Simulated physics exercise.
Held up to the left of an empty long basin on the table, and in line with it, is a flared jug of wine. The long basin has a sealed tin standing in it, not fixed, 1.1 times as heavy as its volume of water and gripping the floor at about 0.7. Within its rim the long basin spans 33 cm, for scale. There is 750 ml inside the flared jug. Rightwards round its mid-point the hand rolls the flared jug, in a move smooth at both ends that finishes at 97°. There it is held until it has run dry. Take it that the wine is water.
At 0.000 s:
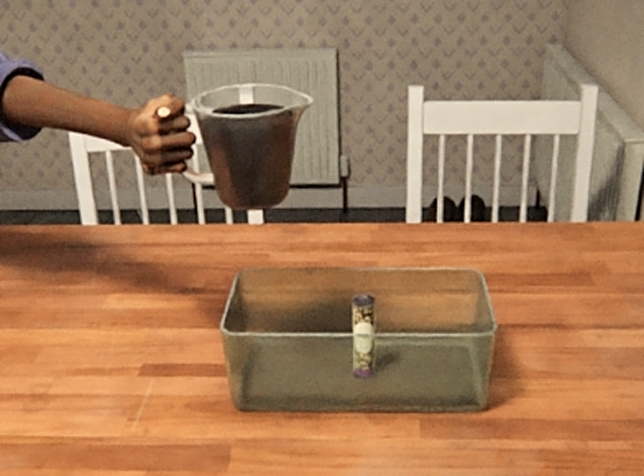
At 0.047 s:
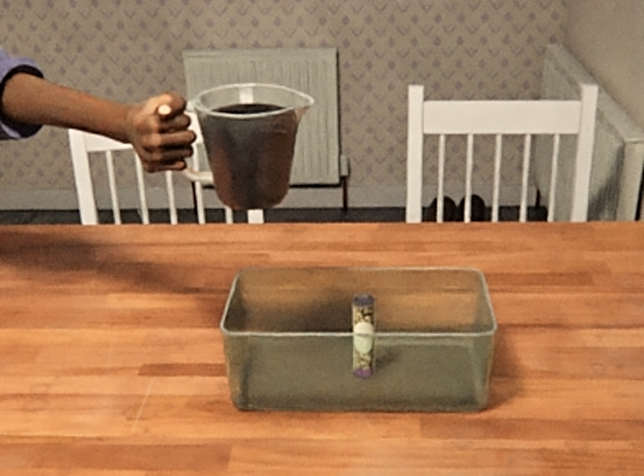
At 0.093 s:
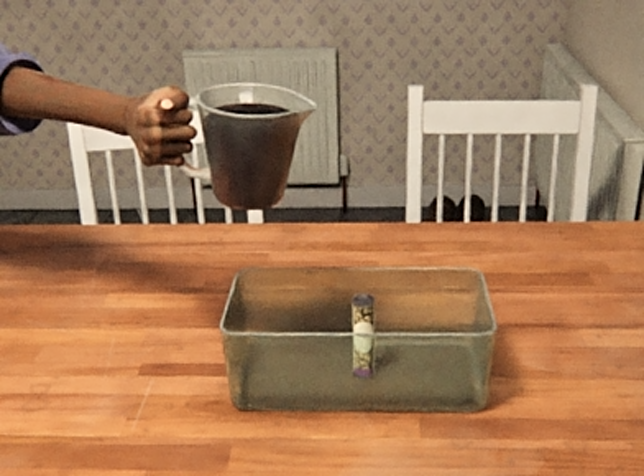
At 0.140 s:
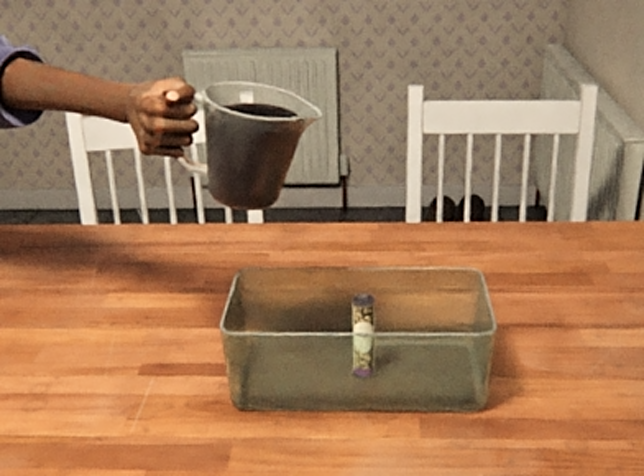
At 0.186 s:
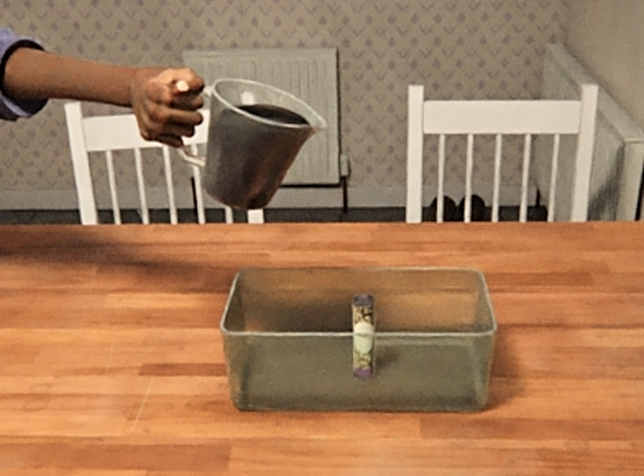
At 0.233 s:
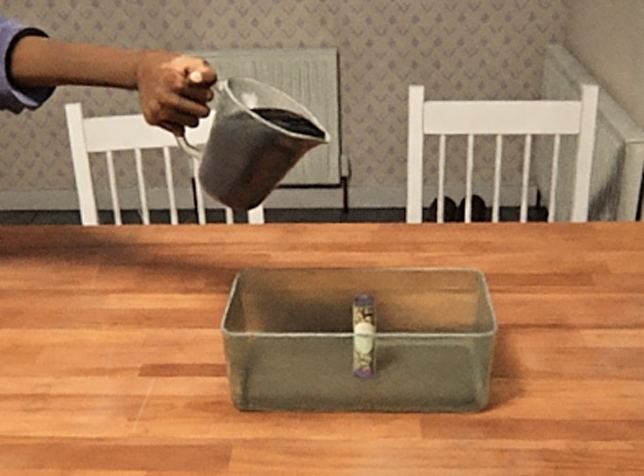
The footage shows a hand holding a flared jug of dark liquid above a wooden table, left of a long, clear basin with a small patterned tin, then steadily tilting the jug rightwards until it leans noticeably towards the basin.
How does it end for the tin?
The tin stays on its feet.
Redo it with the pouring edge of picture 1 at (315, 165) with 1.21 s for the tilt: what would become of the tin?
Result: Tin tipped over.
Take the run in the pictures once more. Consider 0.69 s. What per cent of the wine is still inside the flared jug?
About 14 % is still there.
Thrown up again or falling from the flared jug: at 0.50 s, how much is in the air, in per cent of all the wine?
Estimate: About 38 % of all of it.
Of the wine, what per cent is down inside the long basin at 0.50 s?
Estimate - around 8 in a hundred parts.
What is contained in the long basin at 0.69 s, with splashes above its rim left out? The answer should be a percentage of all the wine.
60 per cent or thereabouts.
Then, 0.50 s in, the tilt is 89° and 54 per cent is still to pour; the tin stands where it began.
Then, 0.69 s in, the tilt is 97° and 14 per cent is still to pour; the tin stands where it began.
Then, 0.89 s in, the tilt is 97° and 2 per cent is still to pour; the tin stands where it began.
Then, 1.11 s in, the tilt is 97° and 0 per cent is still to pour; the tin stands where it began.
Finally, the tin stands where it began.
